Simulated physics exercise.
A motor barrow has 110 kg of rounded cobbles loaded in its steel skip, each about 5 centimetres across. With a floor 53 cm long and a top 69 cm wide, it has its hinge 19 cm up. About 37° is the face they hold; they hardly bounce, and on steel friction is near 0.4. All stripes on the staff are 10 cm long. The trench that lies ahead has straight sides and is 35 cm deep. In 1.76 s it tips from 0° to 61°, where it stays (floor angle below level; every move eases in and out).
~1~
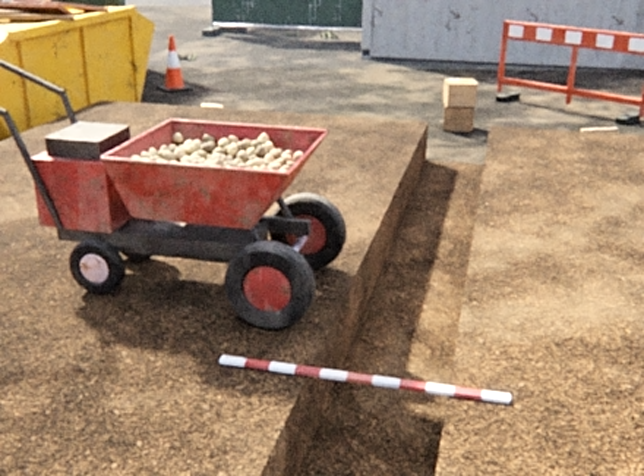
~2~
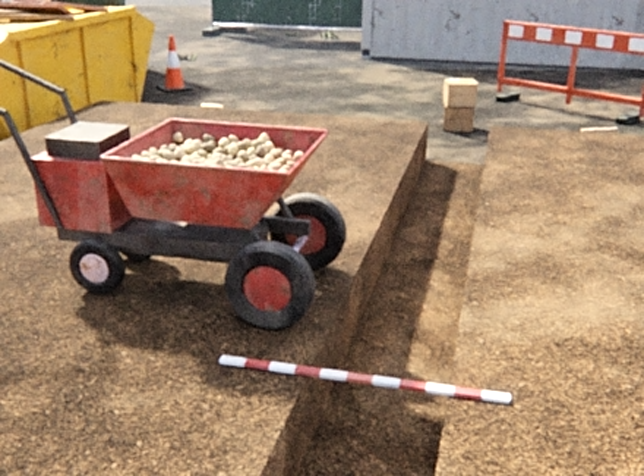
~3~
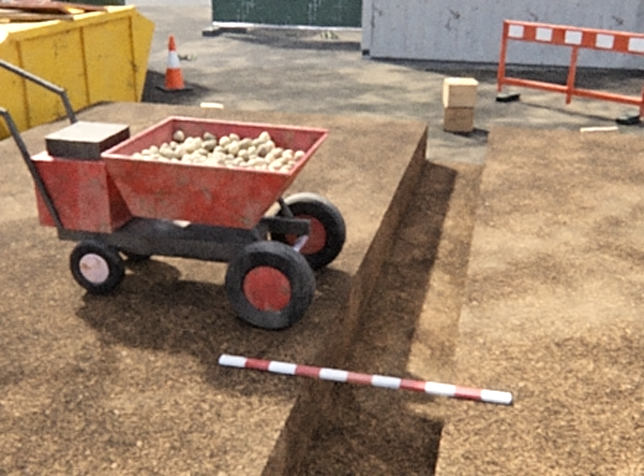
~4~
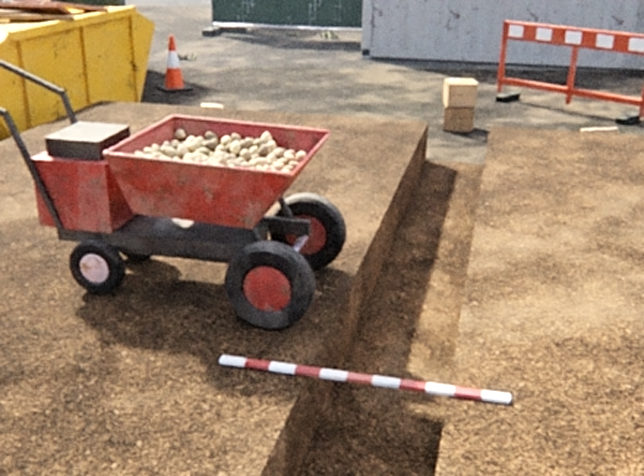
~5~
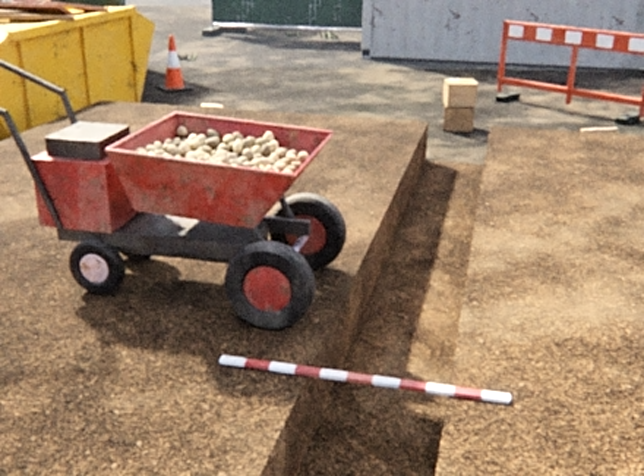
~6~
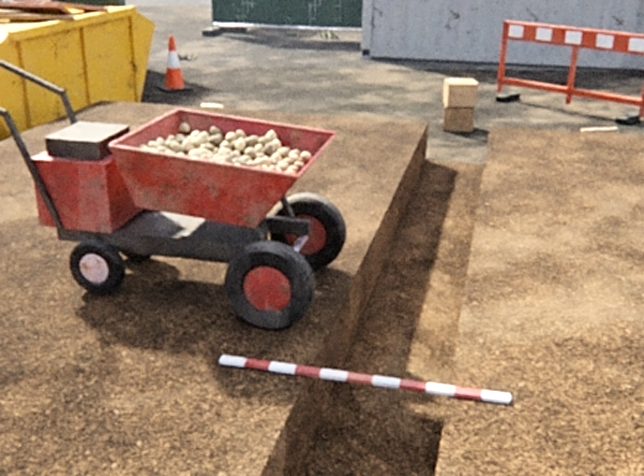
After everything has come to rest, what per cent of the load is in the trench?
I would say 58 percent.
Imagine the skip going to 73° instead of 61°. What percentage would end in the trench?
Roughly 85 per cent would end in the trench.
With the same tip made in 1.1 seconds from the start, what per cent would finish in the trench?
Close to 50 percent, then.
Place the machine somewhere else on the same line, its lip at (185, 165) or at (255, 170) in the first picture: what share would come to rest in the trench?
Close to 45 percent in the first case, 60 percent in the second.
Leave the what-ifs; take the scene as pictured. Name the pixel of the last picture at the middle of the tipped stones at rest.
Roughly at (423, 367).
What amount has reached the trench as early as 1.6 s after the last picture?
I'd say near 15 per cent at that time.
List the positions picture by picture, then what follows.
The skip is at 0°, its lip at (287, 174); the top of the load is at (233, 149), in the first frame.
Lip at (287, 174), floor tilted 0°, highest stones at (233, 149), in the second frame.
The skip is at 1°, its lip at (288, 175); the top of the load is at (226, 146), in the third frame.
Lip at (290, 175), floor tilted 2°, highest stones at (210, 144), in the fourth frame.
The skip is at 3°, its lip at (293, 176); the top of the load is at (206, 142), in the fifth frame.
Lip at (297, 177), floor tilted 5°, highest stones at (198, 140), in the sixth frame.
Then, 1.0 s after the last picture the floor is at 51°, 100 % in the skip; the foremost stones are at (369, 209).
Then, 1.6 s after the last picture the floor is at 61°, 81 % in the skip, 17 % in the trench, 1 % past the trench; the foremost stones are at (469, 294).
Then, 1.9 s after the last picture the floor is at 61°, 60 % in the skip, 35 % in the trench, 5 % past the trench; the foremost stones are at (547, 322).
Then, 3.9 s after the last picture the floor is at 61°, 35 % in the skip, 58 % in the trench, 6 % past the trench; the foremost stones are at (594, 322).
